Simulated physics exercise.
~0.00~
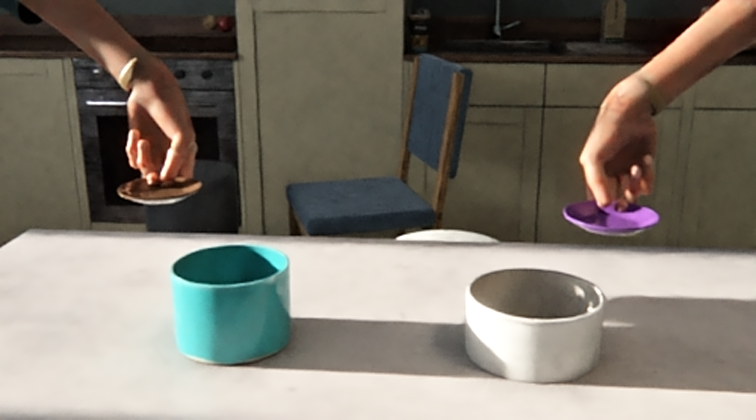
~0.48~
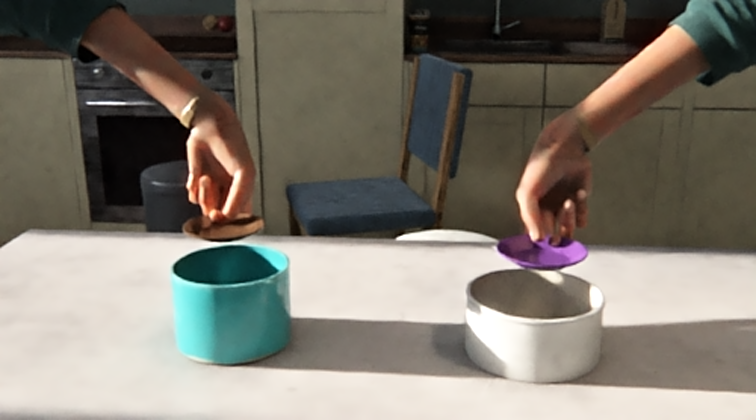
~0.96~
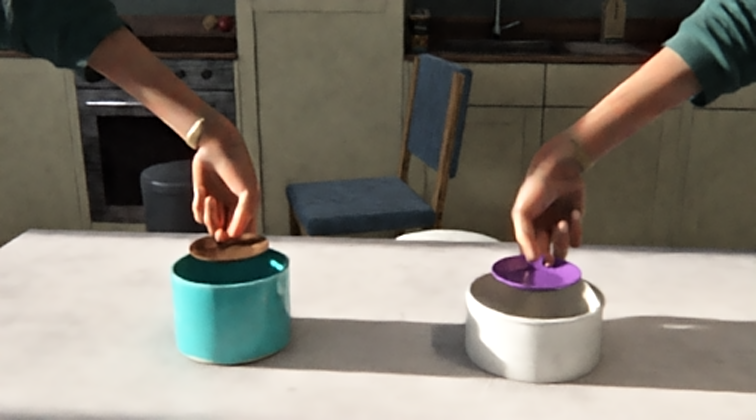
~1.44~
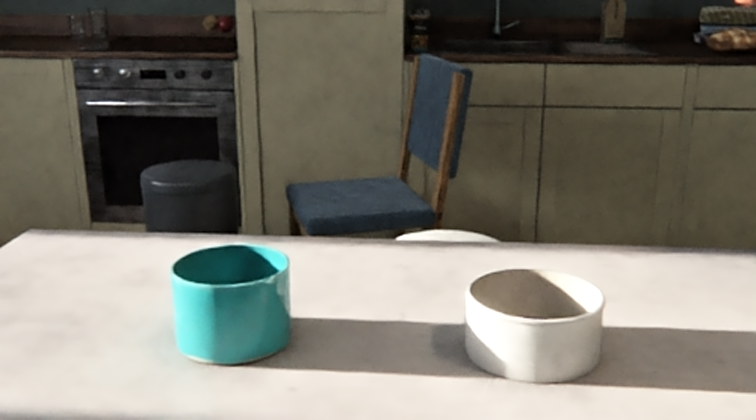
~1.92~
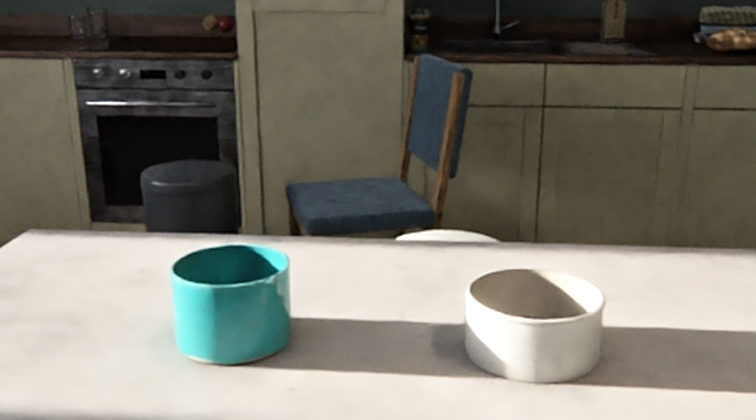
We see two hands lower a brown plate toward a teal container on the left and a purple saucer toward a white one on the right, then let go and withdraw. Both discs drop inside, leaving the two open containers standing still on the table.
